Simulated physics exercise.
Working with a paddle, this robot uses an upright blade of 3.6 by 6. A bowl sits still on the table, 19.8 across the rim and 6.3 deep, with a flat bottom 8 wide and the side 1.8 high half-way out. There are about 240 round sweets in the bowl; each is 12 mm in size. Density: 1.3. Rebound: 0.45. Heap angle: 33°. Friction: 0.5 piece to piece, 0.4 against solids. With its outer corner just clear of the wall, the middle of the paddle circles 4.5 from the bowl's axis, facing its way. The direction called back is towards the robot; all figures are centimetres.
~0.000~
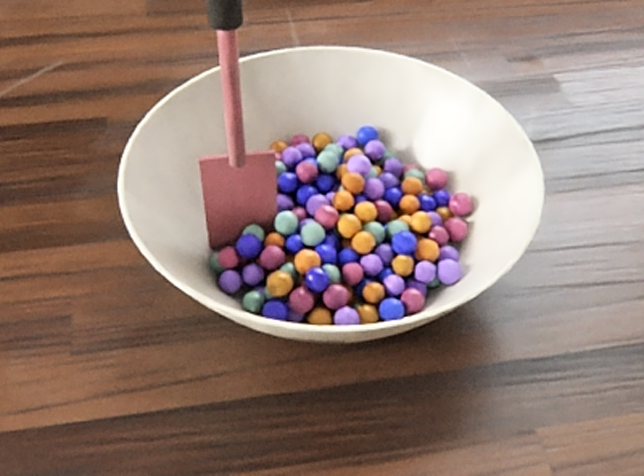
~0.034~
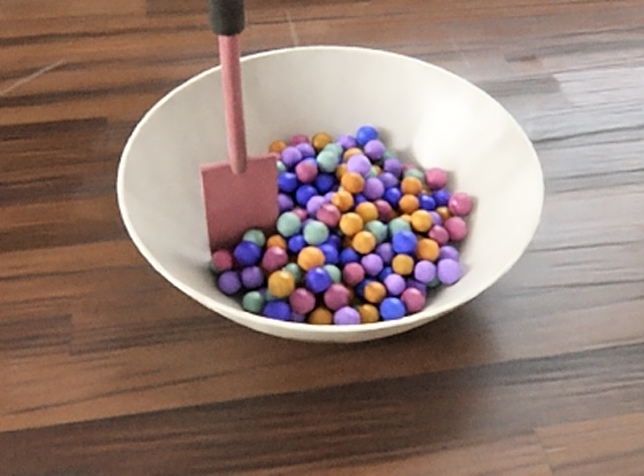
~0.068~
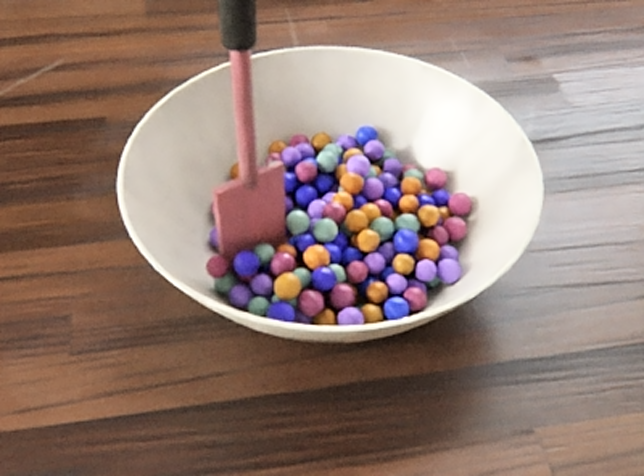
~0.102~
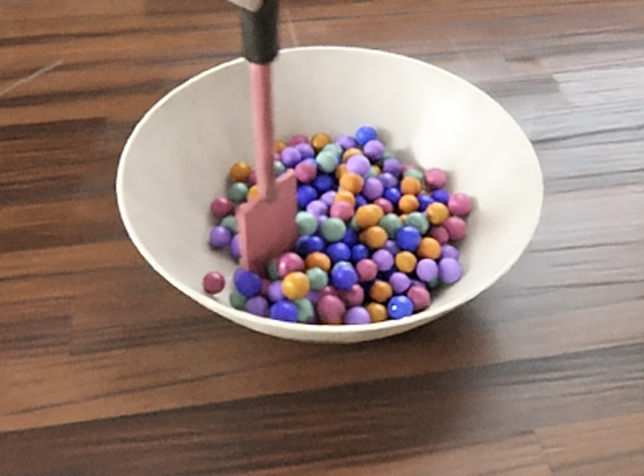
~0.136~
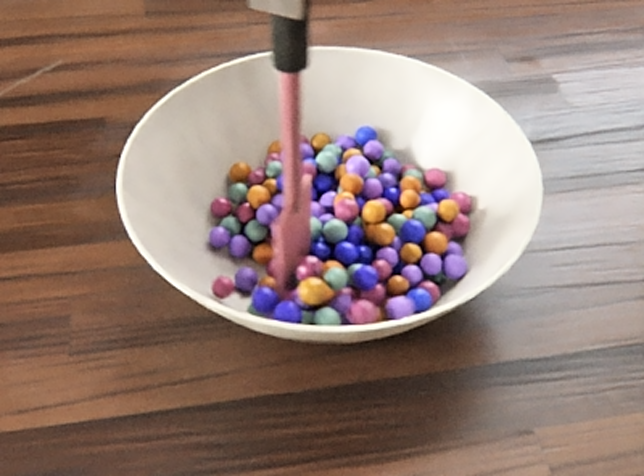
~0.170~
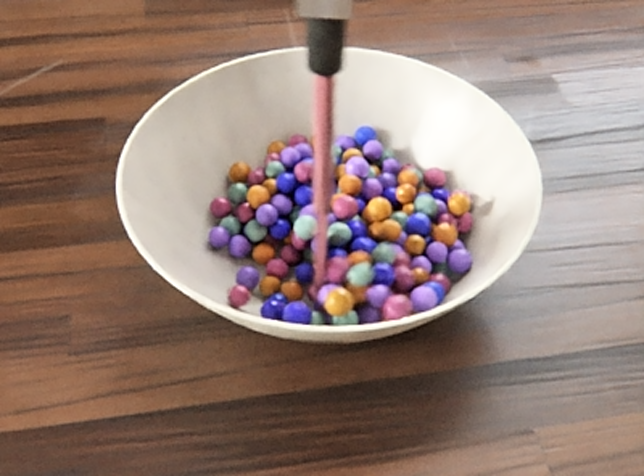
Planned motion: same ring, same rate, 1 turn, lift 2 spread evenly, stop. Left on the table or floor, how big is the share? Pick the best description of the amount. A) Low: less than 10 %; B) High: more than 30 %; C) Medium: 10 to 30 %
The answer is A.
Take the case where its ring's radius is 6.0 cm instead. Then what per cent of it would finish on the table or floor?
That would make it around 0 percent.
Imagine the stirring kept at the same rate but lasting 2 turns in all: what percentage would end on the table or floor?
Roughly 0 per cent.
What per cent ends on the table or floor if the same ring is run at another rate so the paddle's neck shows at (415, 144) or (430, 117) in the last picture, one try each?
First try: Around 10 %; second try: Around 15 %.
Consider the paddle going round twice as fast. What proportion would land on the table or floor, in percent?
15 %.
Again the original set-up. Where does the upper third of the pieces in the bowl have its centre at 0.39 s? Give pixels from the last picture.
I'd put its middle near (410, 159).
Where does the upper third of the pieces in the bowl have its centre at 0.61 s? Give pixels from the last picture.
It is centred roughly at (269, 158).
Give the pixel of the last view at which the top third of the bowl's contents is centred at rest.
It is centred around (296, 211).
By 0.39 s, 185° round, highest piece 7 above the table; 240 in the bowl.
By 0.61 s, 295° round, highest piece 7 above the table; 240 in the bowl.
By 0.91 s, 0° round, highest piece 5 above the table; 240 in the bowl.
By 1.61 s, 0° round, highest piece 4 above the table; 240 in the bowl.
Final count, 240 in the bowl. That is 0 % on the table or floor.
